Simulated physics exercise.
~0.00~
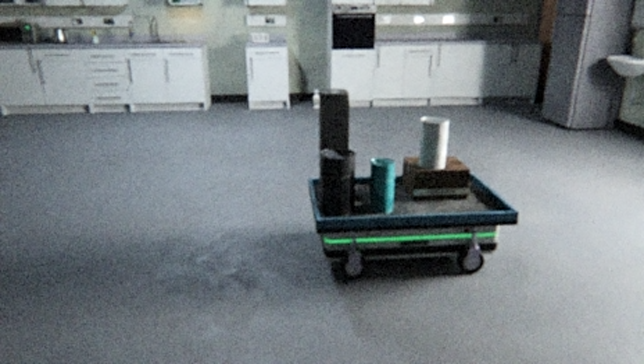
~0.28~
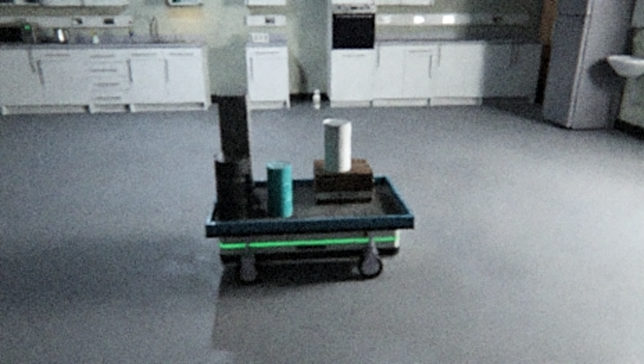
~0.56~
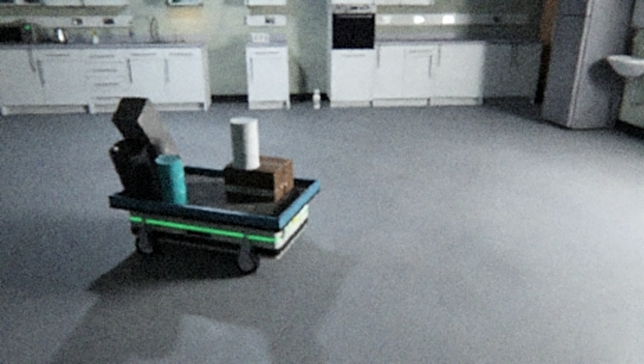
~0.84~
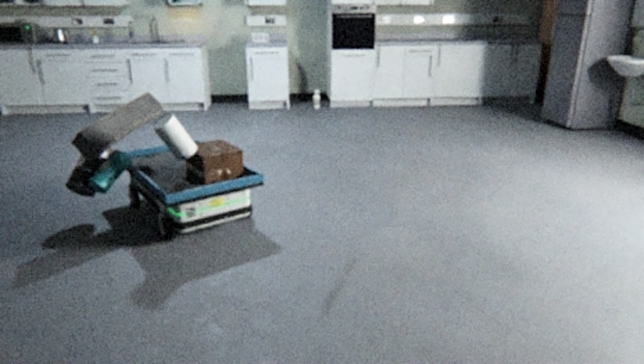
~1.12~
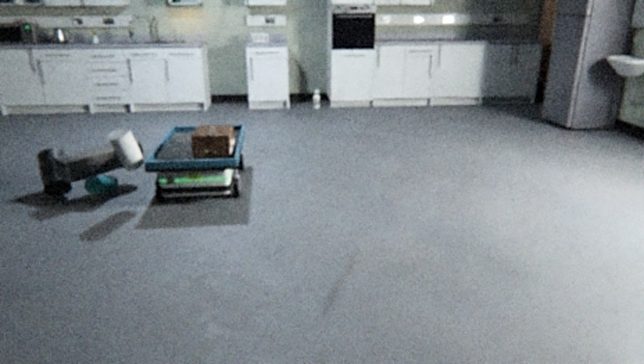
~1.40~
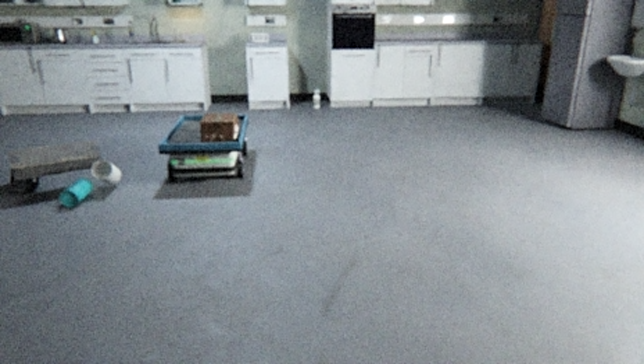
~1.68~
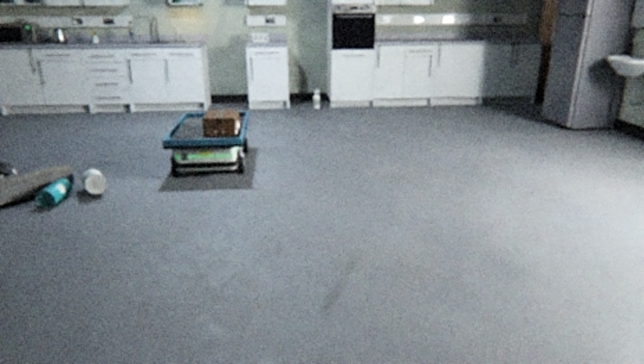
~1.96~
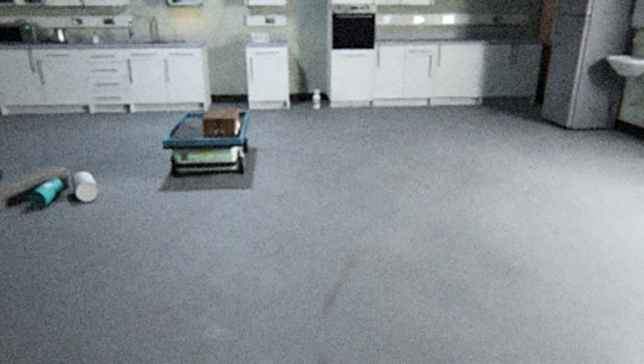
A cart turns away, spilling two canisters, a box and another dark object, keeping one parcel.
